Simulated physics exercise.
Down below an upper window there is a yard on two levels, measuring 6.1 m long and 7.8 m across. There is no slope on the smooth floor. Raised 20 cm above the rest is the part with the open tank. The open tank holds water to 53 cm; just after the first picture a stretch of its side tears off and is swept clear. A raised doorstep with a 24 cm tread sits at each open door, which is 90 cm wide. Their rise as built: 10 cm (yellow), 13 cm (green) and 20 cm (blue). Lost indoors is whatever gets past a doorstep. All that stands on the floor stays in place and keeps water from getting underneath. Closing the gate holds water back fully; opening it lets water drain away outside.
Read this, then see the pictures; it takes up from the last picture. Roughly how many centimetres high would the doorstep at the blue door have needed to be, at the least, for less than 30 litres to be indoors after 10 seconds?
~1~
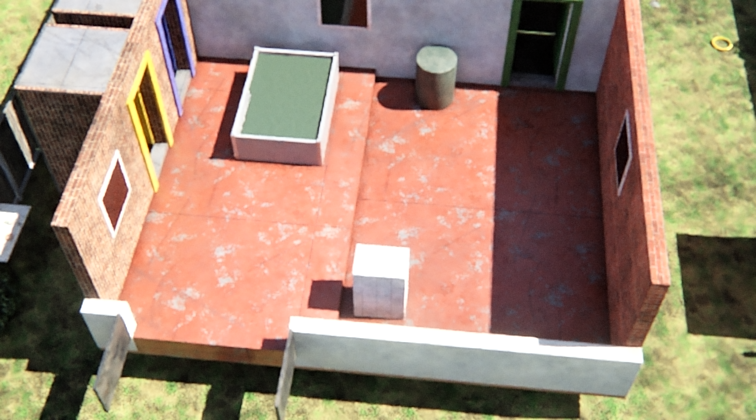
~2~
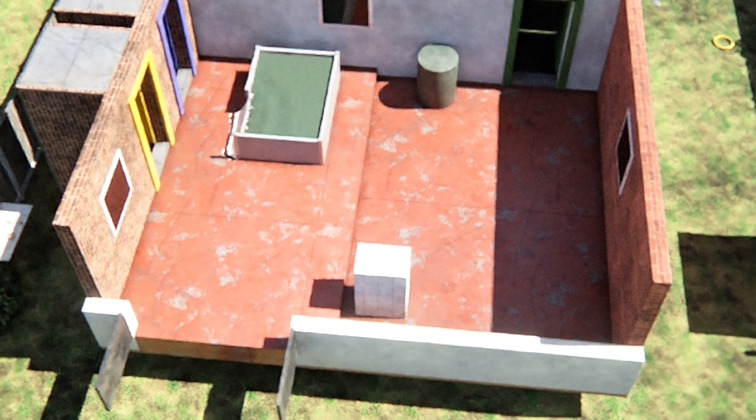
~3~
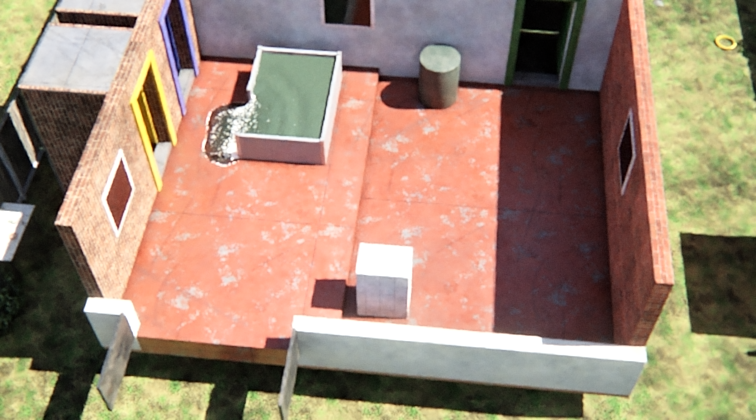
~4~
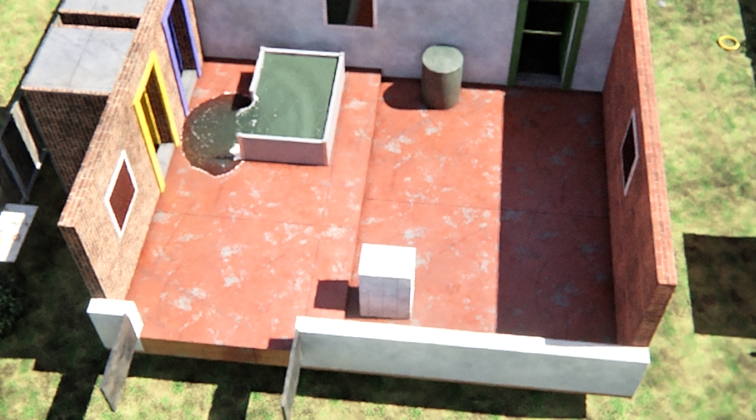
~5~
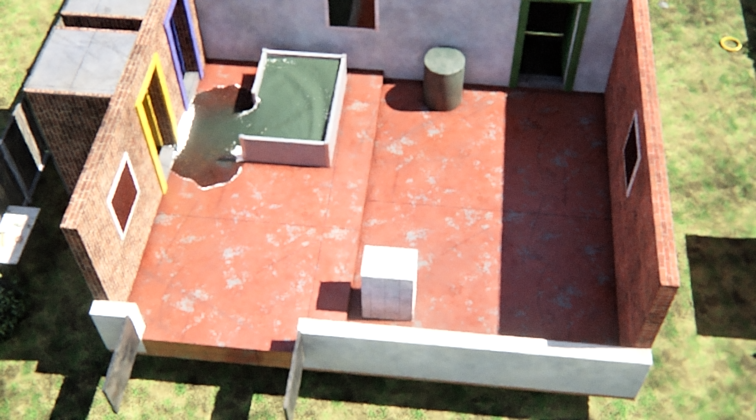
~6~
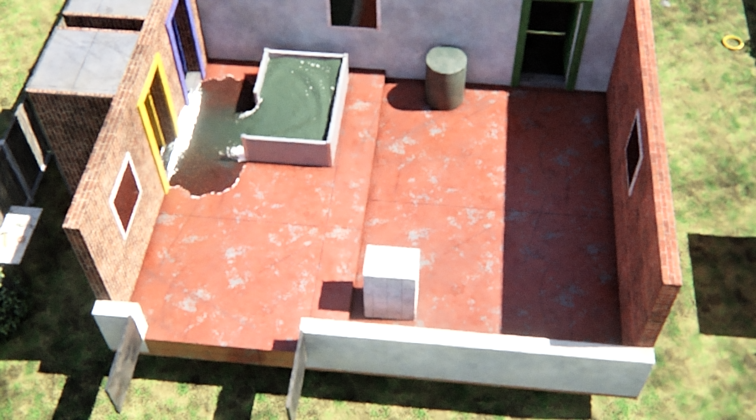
At least 13.5 cm or so.
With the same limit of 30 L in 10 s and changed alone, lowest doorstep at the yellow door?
The yellow one would have to be about 22 cm high.
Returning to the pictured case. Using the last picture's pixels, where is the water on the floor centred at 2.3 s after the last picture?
The centre of all the water is around (253, 138).
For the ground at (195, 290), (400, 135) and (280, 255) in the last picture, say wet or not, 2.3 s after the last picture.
Going in order: Swamped, untouched, untouched.
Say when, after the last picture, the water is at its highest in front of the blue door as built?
At about 0.6 s.
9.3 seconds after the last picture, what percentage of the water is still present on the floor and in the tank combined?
I'd put it at about 62 per cent.
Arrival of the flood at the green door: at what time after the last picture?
Arrival: Green 3.8 s.
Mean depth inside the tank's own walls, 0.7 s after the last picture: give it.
Roughly 35 cm.
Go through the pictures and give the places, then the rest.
In the first frame, the open tank at (287, 97) is whole and still, 53 cm deep; the blue door at (177, 55) is dry.
In the second frame, water pours out at (245, 126) and has run 0.3 m, to (234, 124); about 10 cm deep outside, 53 cm at the back.
In the third frame, the gap is at (248, 128), the front 0.7 m out at (210, 132); the back of the open tank holds 53 cm.
In the fourth frame, water pours out at (250, 130) and has run 1.2 m, to (185, 138); about 7 cm deep outside, 51 cm at the back.
In the fifth frame, the gap is at (252, 131), the front 1.4 m out at (195, 98); the back of the open tank holds 47 cm.
In the sixth frame, water pours out at (254, 131) and has run 1.5 m, to (167, 152); about 7 cm deep outside, 45 cm at the back; water is at the blue door at (187, 57).
Then, 0.7 s after the last picture water covers 10 % of the floor, deepest (36 cm) near (193, 138); 19 cm at the blue door, 1 litre in over its 20 cm doorstep.
Then, 2.3 s after the last picture water covers 20 % of the floor, deepest (24 cm) near (186, 130); 15 cm at the blue door, 5 litres in over its 20 cm doorstep.
Then, 9.3 s after the last picture water covers 45 % of the floor, deepest (8 cm) near (181, 144); 5 cm at the blue door, 5 litres in over its 20 cm doorstep.
At the blue door as built, the water peaked near 19 cm, 0.5 s after the last picture.
Run again over the same 10 s with other heights there, 50 litres in over 11 cm, 21 litres over 15 cm. The limit of 30 litres is kept from about 13.5 cm up.
